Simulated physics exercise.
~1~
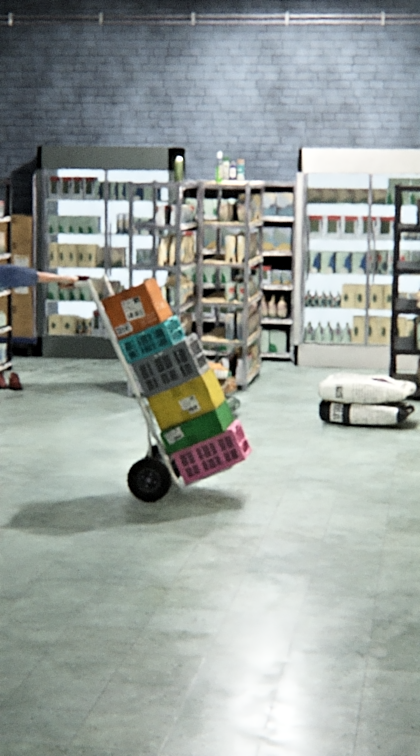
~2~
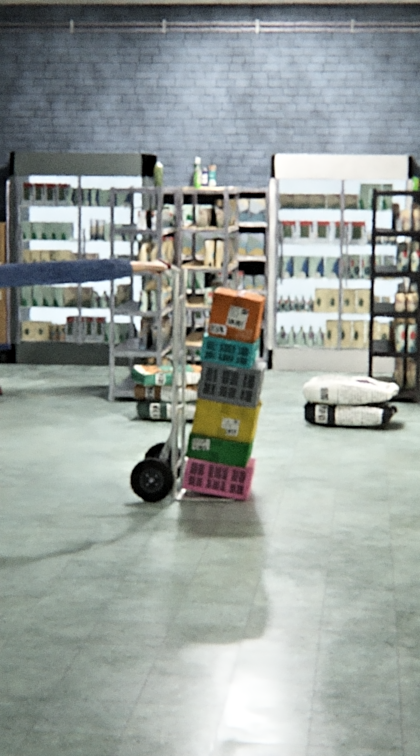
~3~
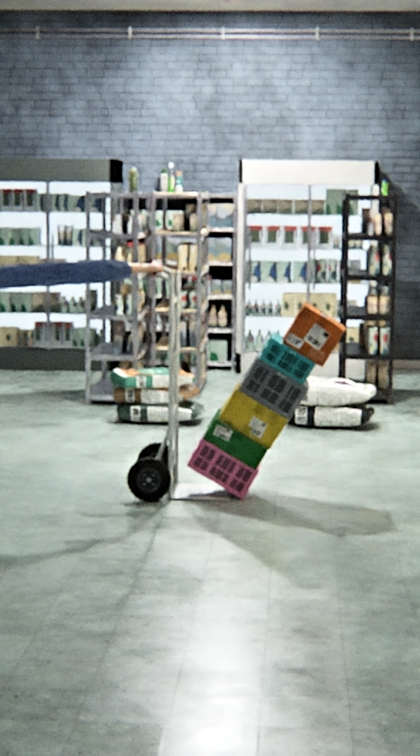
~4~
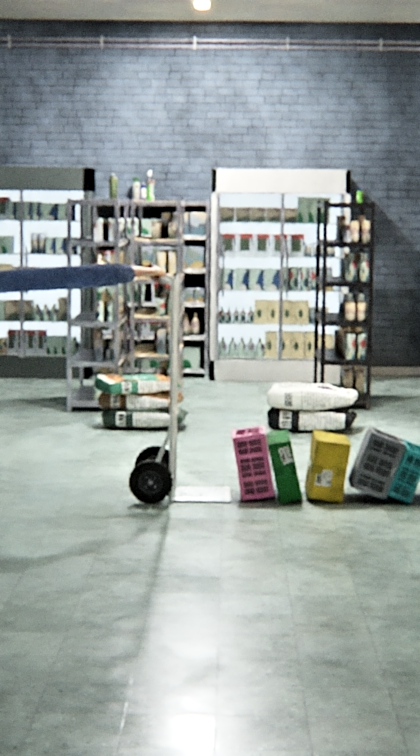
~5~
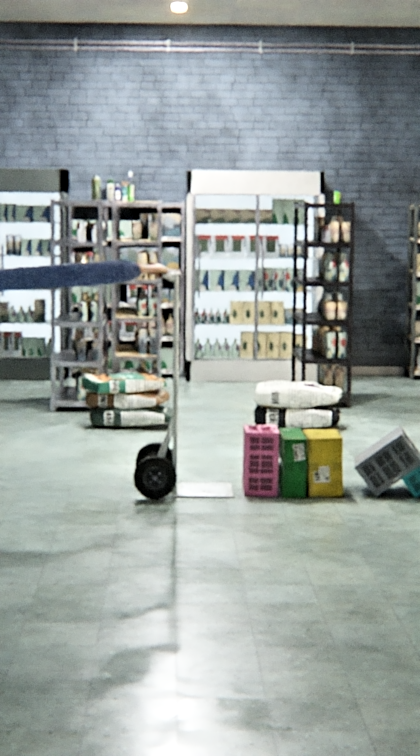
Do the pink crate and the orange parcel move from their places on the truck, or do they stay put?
Both of them move. The orange parcel falls away to the right with the toppling stack, and the pink crate tips over and ends up beside the plate.
